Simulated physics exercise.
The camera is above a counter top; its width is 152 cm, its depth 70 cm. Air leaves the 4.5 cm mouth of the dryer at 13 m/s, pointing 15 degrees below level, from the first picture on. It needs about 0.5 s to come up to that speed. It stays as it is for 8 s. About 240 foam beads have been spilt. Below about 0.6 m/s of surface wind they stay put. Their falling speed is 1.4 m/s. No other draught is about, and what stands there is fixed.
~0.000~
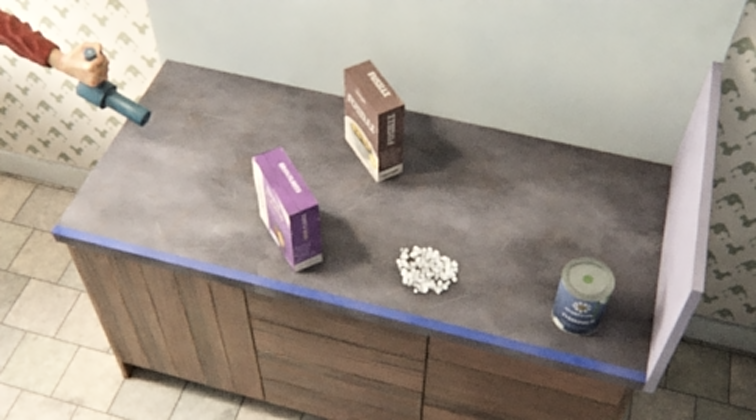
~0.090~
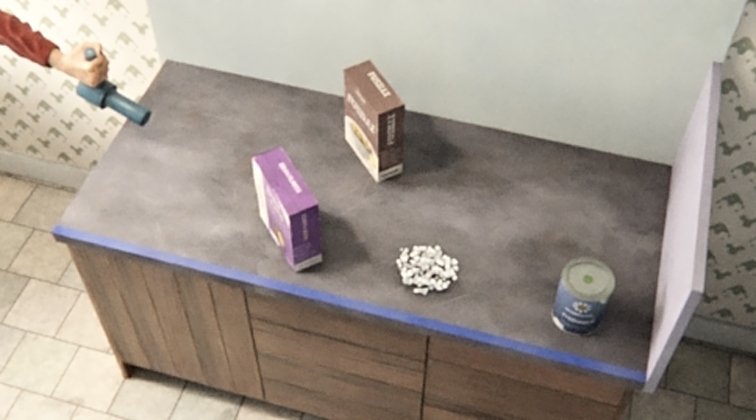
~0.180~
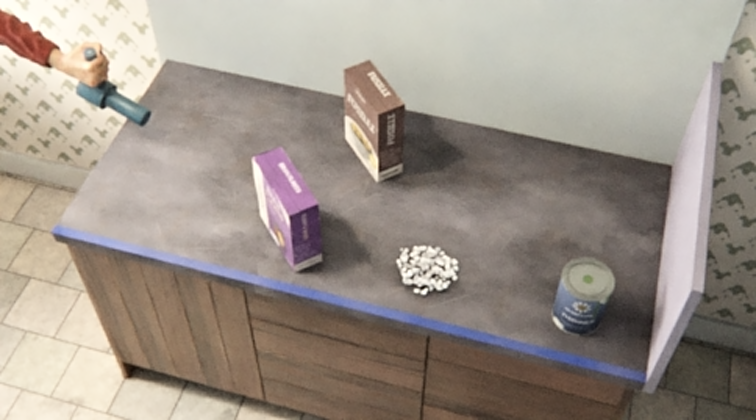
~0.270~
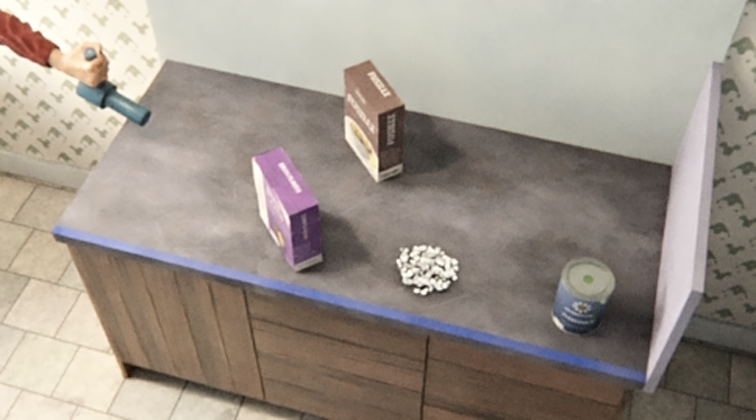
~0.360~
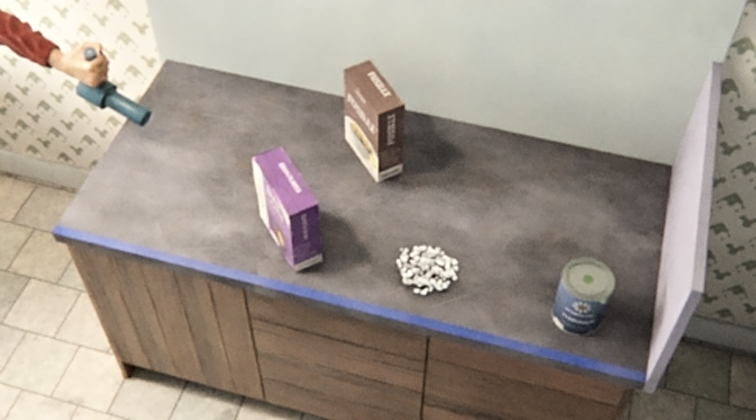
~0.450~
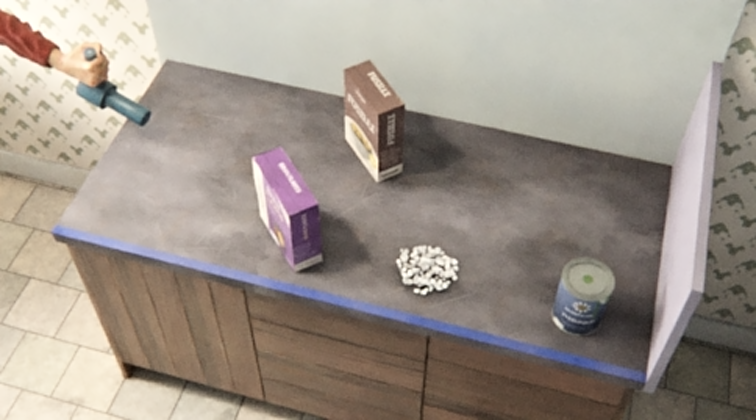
On a grey counter, a hand holds a dryer while the white foam beads stay still.
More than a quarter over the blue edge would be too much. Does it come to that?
More than a quarter over the blue edge: Yes.
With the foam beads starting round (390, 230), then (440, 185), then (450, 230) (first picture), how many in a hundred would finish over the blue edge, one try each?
In turn about 80 %, 3 %, 40 %.
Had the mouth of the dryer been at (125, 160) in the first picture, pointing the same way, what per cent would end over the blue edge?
In that case some 0 per cent.
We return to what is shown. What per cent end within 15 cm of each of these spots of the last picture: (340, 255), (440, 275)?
In turn about 2 %, 40 %.
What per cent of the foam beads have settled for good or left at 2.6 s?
Some 50 per cent.
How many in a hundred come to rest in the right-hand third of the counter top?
Some 15 per cent.
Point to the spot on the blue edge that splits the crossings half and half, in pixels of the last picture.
At about (519, 351).
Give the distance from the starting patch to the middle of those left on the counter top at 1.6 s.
About 5 cm.
After 1.6 s, 26 % are over the blue edge; the middle of those still in play is near (434, 284); 12 % have settled or left.
After 2.6 s, 47 % are over the blue edge; the middle of those still in play is near (425, 292); 46 % have settled or left.
After 4.4 s, 50 % are over the blue edge; the middle of those still in play is near (425, 294); 58 % have settled or left.
After 8.0 s, at the end, 52 % are over the blue edge; the middle of those still in play is near (422, 295).
